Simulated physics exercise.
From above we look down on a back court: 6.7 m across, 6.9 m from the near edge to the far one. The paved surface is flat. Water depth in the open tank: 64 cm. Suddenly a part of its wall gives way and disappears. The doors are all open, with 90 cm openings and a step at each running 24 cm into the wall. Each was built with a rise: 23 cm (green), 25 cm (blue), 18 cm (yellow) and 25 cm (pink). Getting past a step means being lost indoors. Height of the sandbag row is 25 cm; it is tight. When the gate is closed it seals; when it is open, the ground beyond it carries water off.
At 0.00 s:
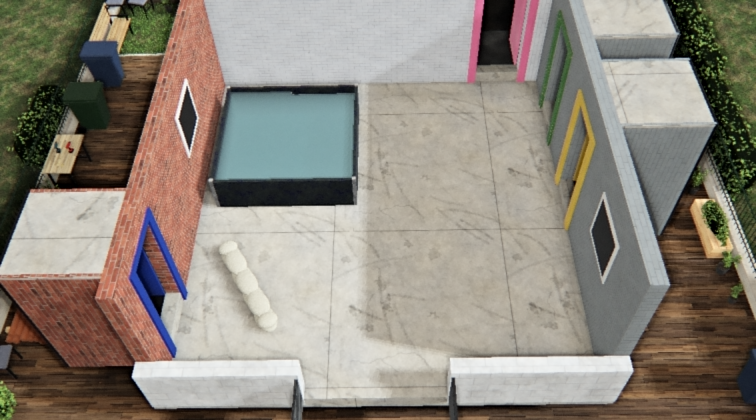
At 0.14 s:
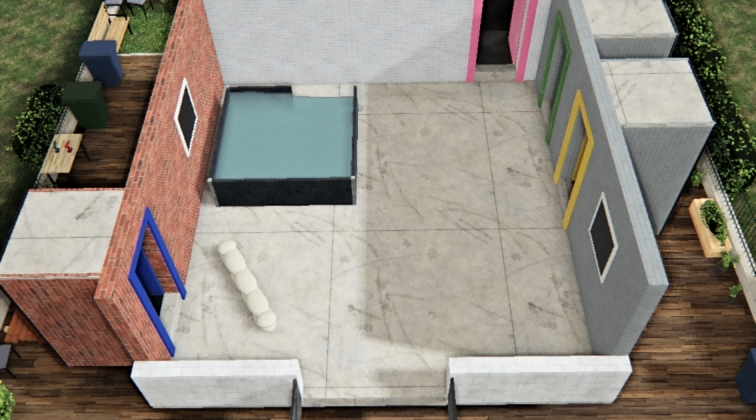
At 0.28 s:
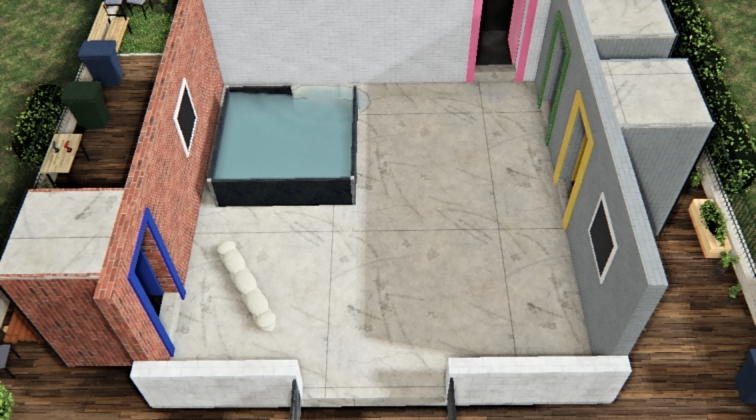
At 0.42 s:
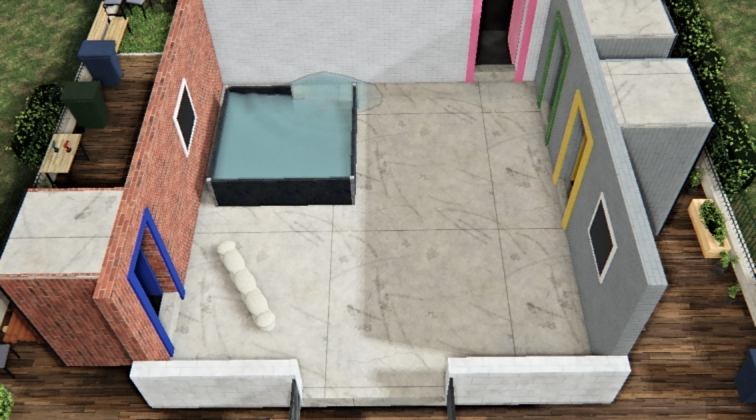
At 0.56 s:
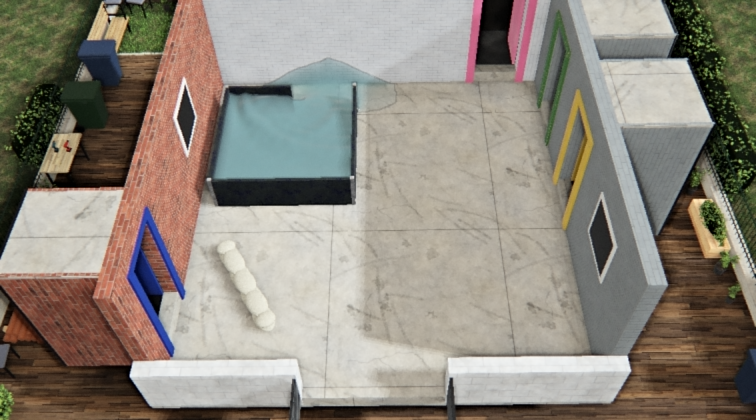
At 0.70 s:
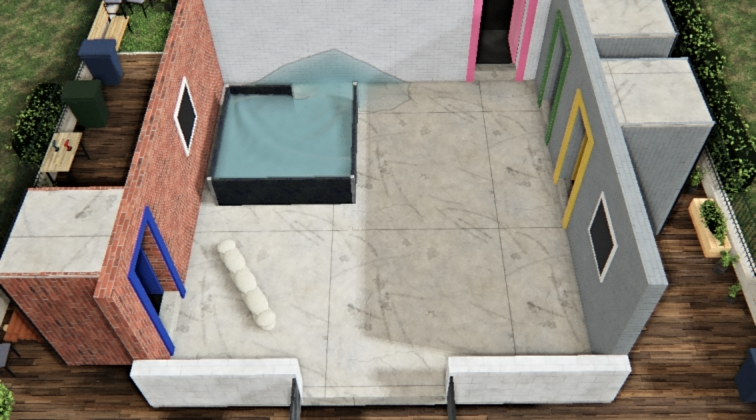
Water pours from a gap in the tank's far side and spreads across the paving.
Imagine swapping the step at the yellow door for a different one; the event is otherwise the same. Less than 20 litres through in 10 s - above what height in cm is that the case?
Above about 6.5 cm.
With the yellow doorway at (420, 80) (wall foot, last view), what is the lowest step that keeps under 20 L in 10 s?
It needs roughly 10.0 cm.
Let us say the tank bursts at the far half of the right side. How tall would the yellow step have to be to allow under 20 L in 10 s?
With that break, close to 13.0 cm.
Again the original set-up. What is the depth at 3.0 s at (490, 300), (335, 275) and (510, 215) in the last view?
In order: Around 0, 0 and 0 cm.
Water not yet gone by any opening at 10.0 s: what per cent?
Around 94 per cent of the water.
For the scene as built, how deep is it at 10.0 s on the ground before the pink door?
10.0 cm.
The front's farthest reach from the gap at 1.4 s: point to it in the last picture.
Around (483, 82).
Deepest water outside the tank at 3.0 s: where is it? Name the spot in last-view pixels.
About (225, 86).
After 1.4 s water covers 15 % of the floor, deepest (55 cm) near (333, 90); it has not reached the yellow door.
After 3.0 s water covers 35 % of the floor, deepest (43 cm) near (225, 86); 10 cm at the yellow door, 0 litres in over its 18 cm step.
After 10.0 s water covers 90 % of the floor, deepest (18 cm) near (324, 90); 7 cm at the yellow door, 0 litres in over its 18 cm step.
At the yellow door as built, the water arrived by 2.8 s and peaked near 12 cm at 3.4 s.
With a step of 6 cm, 25 litres would have come in within the 10 s; with 7 cm, 15 litres. So under 20 litres takes about 6.5 cm.
